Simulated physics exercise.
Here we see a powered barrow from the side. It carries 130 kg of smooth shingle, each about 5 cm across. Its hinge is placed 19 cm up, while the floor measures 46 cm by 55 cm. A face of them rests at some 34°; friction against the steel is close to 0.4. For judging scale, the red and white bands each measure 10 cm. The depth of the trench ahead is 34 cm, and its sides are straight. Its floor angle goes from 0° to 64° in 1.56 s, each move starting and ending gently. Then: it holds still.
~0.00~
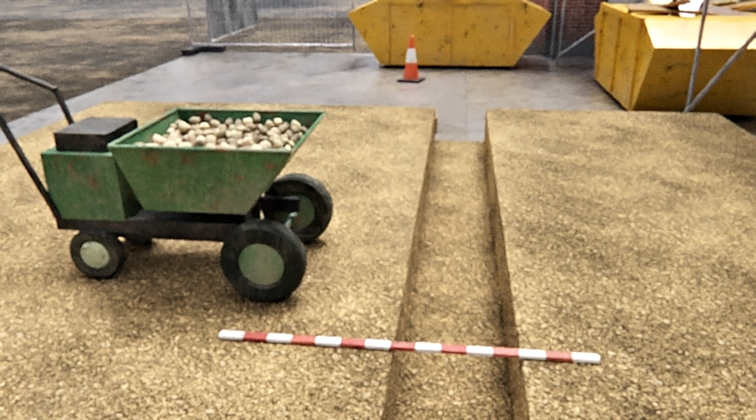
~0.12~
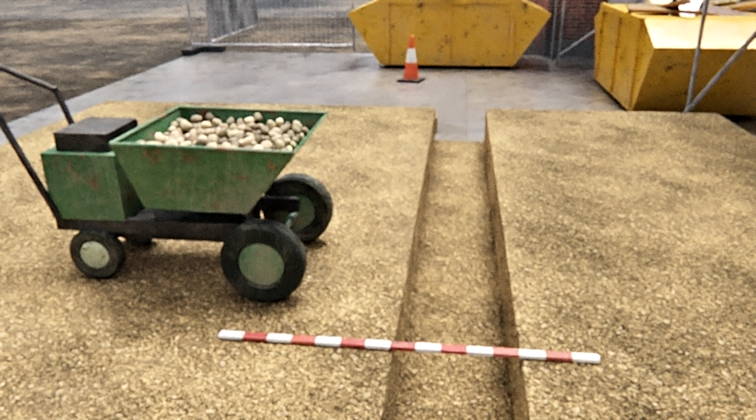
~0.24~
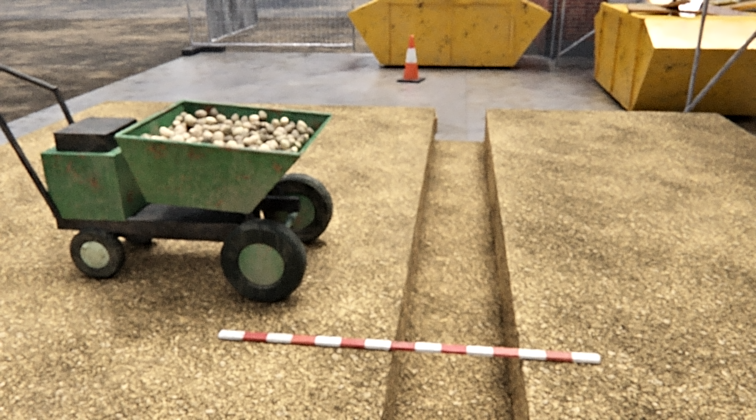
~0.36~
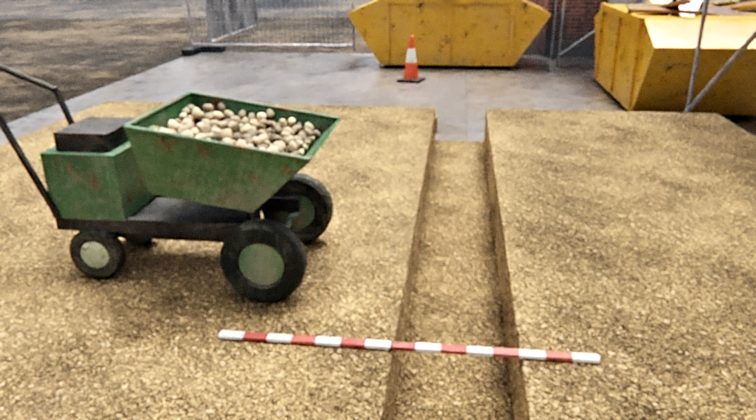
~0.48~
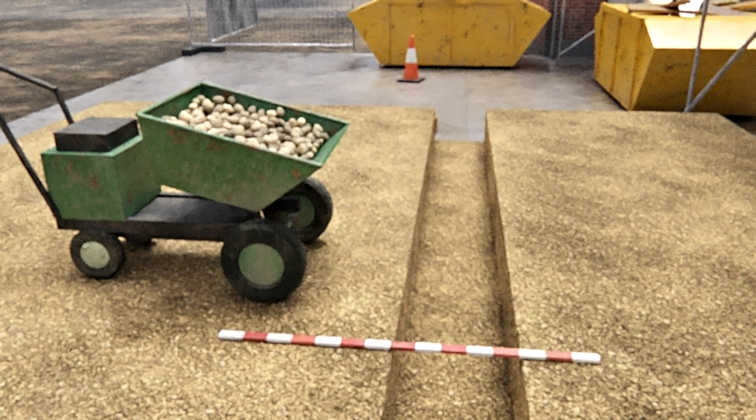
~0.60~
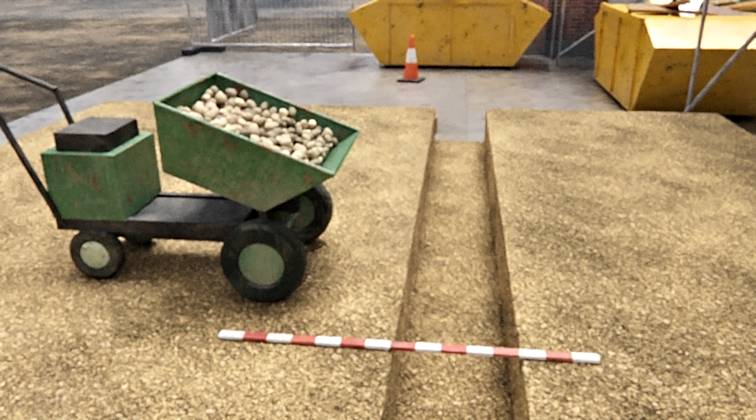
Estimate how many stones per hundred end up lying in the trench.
100 %.
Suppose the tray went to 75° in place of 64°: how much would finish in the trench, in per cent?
It would be near 100 per cent.
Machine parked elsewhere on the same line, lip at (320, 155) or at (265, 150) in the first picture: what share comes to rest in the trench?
From the first spot near 100, from the second near 85 per cent.
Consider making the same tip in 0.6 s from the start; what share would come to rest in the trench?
Then roughly 100 percent.
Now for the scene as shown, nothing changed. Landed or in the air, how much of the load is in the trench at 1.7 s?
About 35%.
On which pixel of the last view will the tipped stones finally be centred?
Roughly at (452, 325).
After 1.2 s the floor is at 54°; 100 % in the tray; the foremost stones are at (380, 209).
After 1.7 s the floor is at 64°; 63 % in the tray, 2 % short of the trench, 34 % in the trench; the foremost stones are at (494, 352).
After 2.0 s the floor is at 64°; 34 % in the tray, 1 % short of the trench, 65 % in the trench; the foremost stones are at (502, 327).
After 4.0 s the floor is at 64°; 0 % in the tray, 100 % in the trench; the foremost stones are at (502, 325).
